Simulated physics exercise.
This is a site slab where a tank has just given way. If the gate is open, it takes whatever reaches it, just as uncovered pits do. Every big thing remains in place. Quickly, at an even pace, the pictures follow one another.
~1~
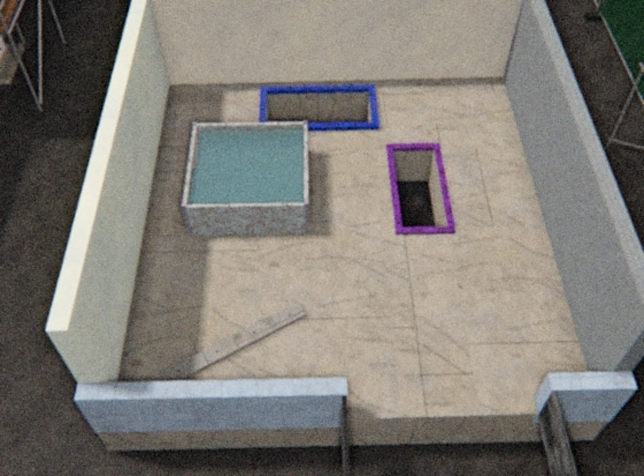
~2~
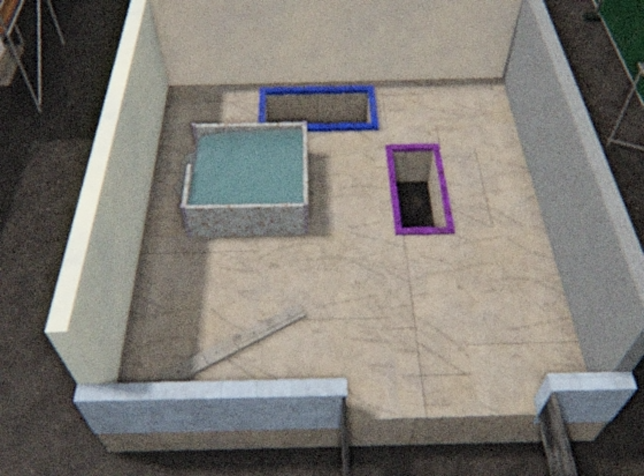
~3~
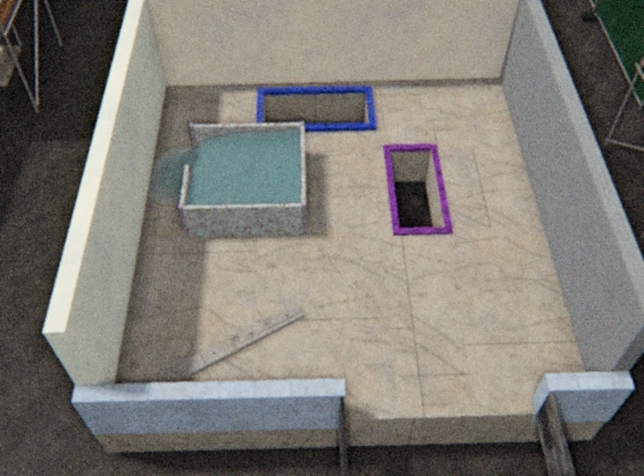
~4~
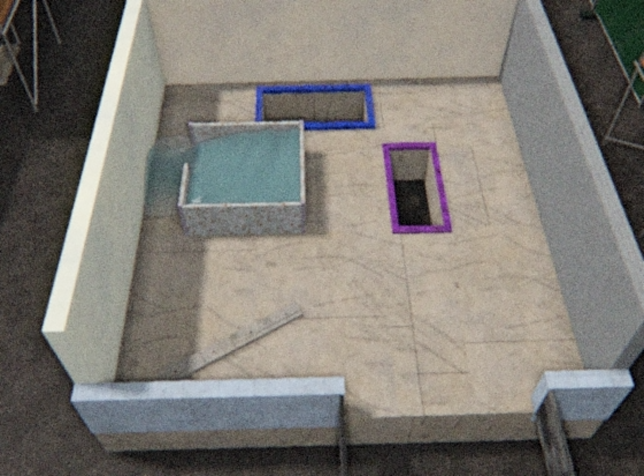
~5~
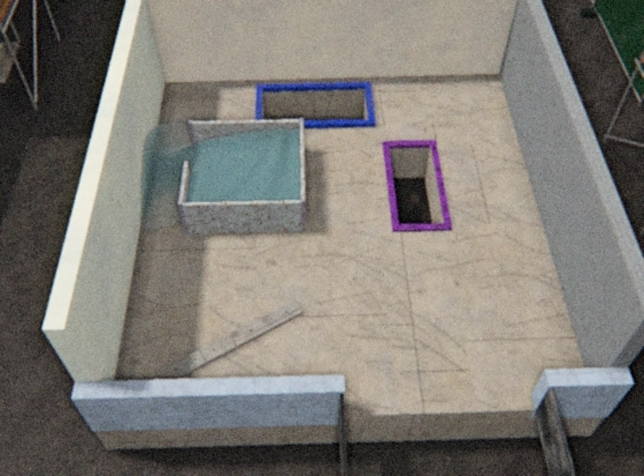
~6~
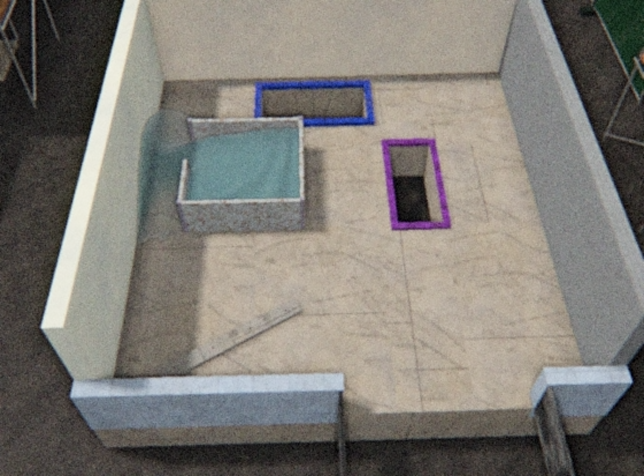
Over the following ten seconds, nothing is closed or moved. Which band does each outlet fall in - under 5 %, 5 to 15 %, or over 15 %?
Bands: The gate is in the under 5 % band; the blue pit is in the 5 to 15 % band; the purple pit is in the under 5 % band.
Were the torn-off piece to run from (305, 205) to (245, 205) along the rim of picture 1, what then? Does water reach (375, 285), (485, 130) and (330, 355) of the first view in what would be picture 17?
In that order: Flooded, no water, wet.
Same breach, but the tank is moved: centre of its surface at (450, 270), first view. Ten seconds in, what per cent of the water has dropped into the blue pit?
Estimate for the blue pit - some 0 in a hundred.
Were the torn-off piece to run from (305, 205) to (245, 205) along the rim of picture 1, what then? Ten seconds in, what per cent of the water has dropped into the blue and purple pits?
Blue: 0 percent; purple: 0 percent.
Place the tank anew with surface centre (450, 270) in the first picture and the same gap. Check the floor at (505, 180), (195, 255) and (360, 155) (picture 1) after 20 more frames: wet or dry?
In sequence: Unflooded, next inundated, then unflooded.
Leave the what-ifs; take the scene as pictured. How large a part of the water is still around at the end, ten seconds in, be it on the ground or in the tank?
It comes to roughly 90 per cent.
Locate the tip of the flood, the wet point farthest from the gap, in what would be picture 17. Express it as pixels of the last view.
My estimate: Roughly (110, 405).
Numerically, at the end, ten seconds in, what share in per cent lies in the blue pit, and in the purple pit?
About 8 %, then about 0 %.
A moment on, water covers 15 % of the floor; the gate 0 %, the blue pit 0 %, the purple pit 0 %.
Next, water covers 25 % of the floor; the gate 0 %, the blue pit 0 %, the purple pit 0 %.
Then, water covers 35 % of the floor; the gate 0 %, the blue pit 3 %, the purple pit 0 %.
Later, water covers 65 % of the floor; the gate 0 %, the blue pit 7 %, the purple pit 0 %.
In the end, water covers 90 % of the floor; the gate 2 %, the blue pit 8 %, the purple pit 0 %.
